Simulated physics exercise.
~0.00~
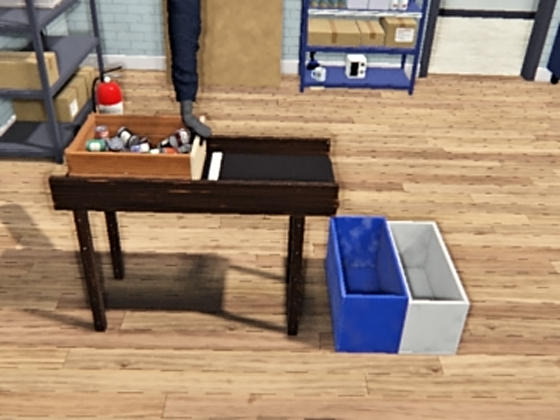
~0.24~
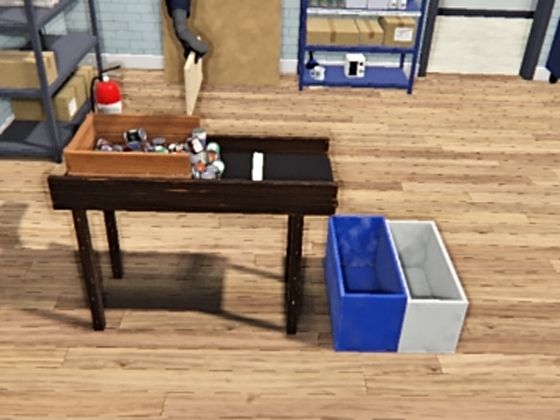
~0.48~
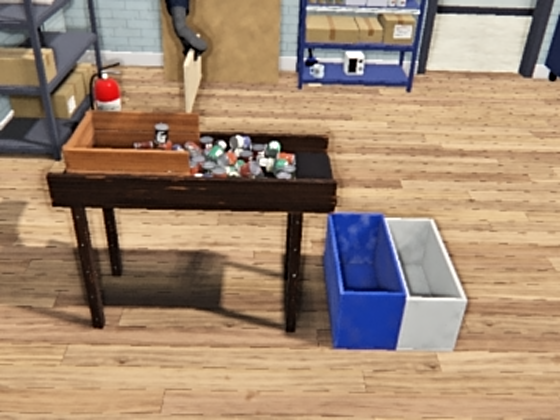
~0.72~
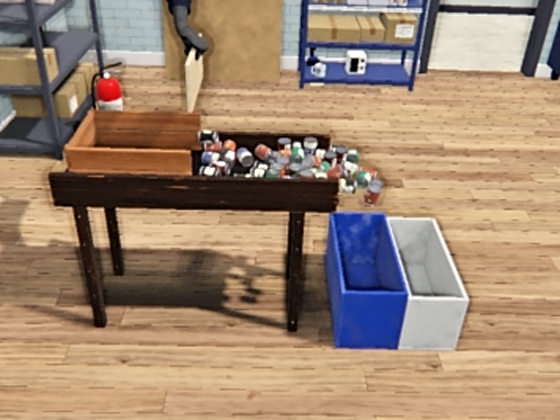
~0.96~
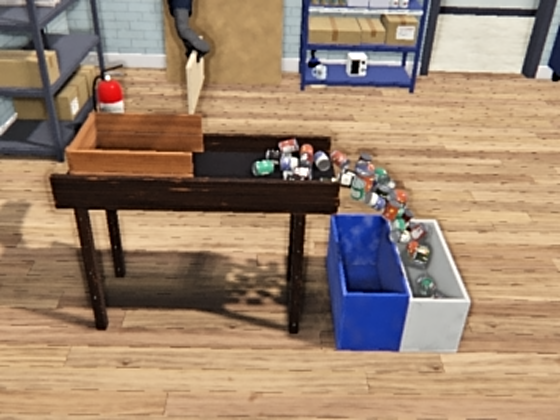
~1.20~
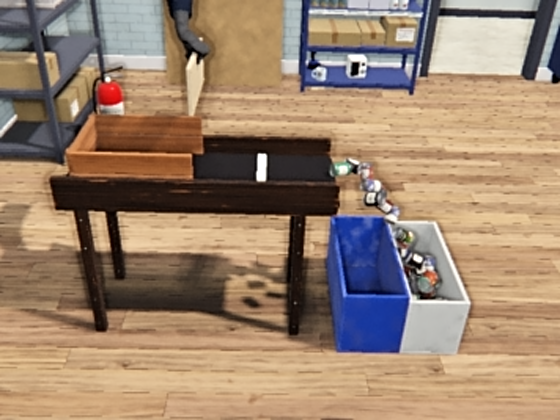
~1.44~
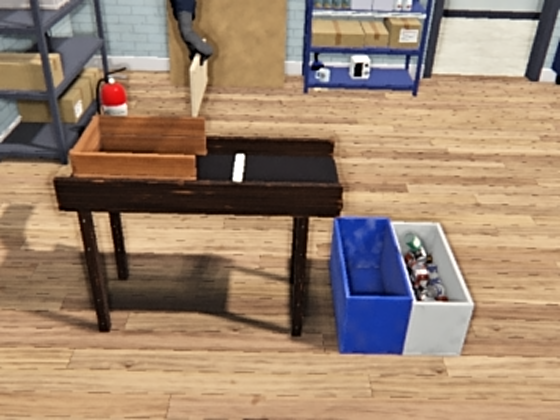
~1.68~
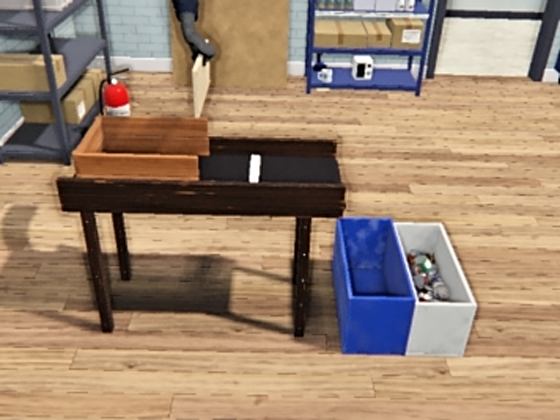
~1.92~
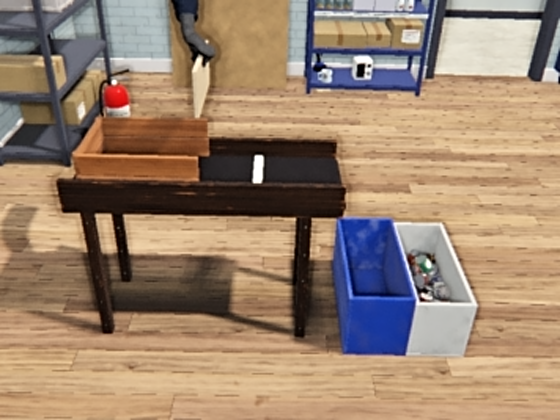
A heap of small tins spilled from a wooden pen once its gate lifted, rode a dark belt to the right and poured off the end, clearing the blue bin and dropping into the white tub, where they lay while the blue bin stayed empty.
